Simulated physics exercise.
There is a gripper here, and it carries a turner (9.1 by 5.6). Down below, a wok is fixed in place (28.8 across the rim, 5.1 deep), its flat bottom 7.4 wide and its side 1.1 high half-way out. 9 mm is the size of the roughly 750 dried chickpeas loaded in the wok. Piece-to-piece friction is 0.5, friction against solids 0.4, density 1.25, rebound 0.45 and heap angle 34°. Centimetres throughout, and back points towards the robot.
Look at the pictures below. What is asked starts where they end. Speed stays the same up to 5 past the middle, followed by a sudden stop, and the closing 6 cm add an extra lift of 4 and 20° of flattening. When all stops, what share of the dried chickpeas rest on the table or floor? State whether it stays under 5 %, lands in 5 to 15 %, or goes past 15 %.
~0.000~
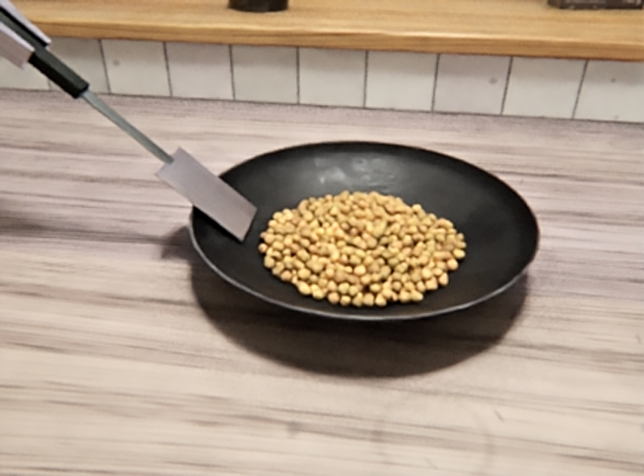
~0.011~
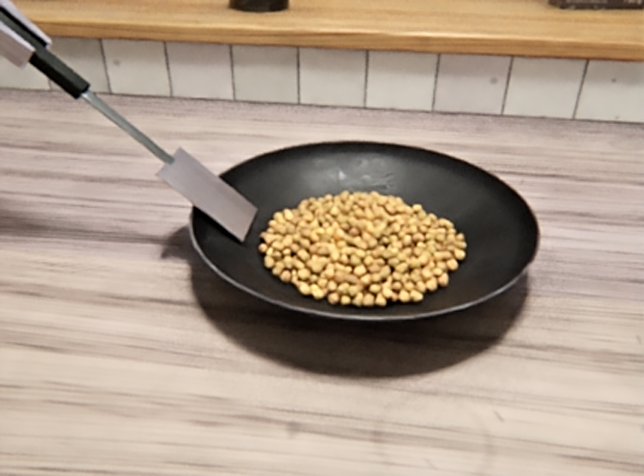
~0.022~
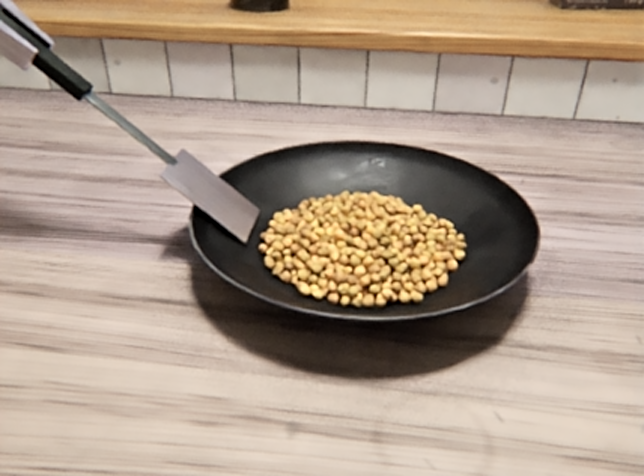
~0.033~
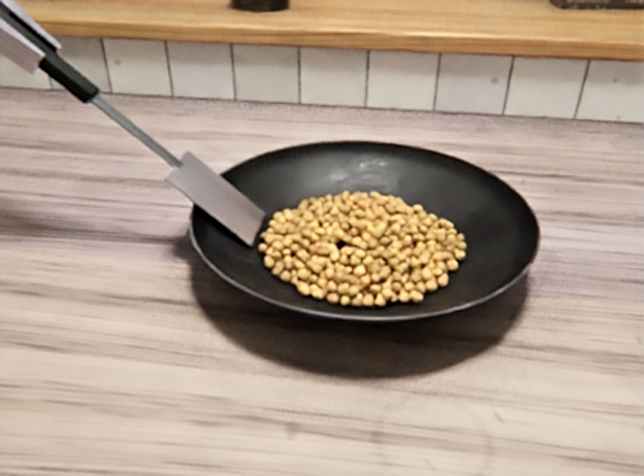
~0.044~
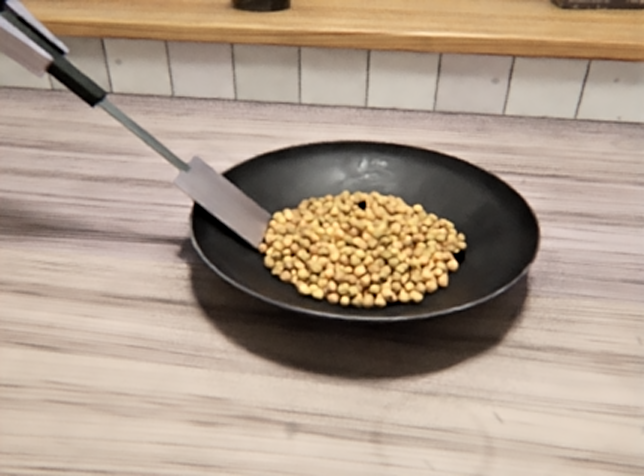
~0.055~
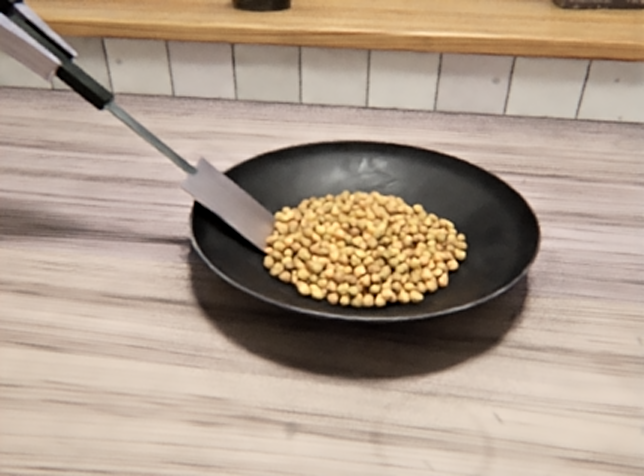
It stays under 5 %.
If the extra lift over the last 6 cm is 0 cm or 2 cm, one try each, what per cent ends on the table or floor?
I'd say close to 0 percent for the first and close to 0 percent for the second.
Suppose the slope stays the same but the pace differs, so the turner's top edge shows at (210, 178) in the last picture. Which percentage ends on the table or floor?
That share would be about 5 percent.
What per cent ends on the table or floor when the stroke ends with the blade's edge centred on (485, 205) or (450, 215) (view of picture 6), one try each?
Around 10 per cent for the first try and 0 per cent for the second.
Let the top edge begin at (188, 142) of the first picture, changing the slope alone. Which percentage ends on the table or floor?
Near 0 in a hundred.
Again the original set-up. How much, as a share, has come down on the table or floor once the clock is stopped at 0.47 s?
0 per cent.
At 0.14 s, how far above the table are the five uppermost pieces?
About 4 cm.
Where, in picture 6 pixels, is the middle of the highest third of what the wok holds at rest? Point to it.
It is centred near (439, 238).
After 0.14 s, sloping 41°, highest piece 4 above the table; 754 in the wok.
After 0.23 s, sloping 33°, highest piece 5 above the table; 754 in the wok.
After 0.47 s, sloping 21°, highest piece 5 above the table; 754 in the wok.
After 1.52 s, sloping 21°, highest piece 4 above the table; 754 in the wok.
In the end, 754 in the wok. That is 0 % on the table or floor.
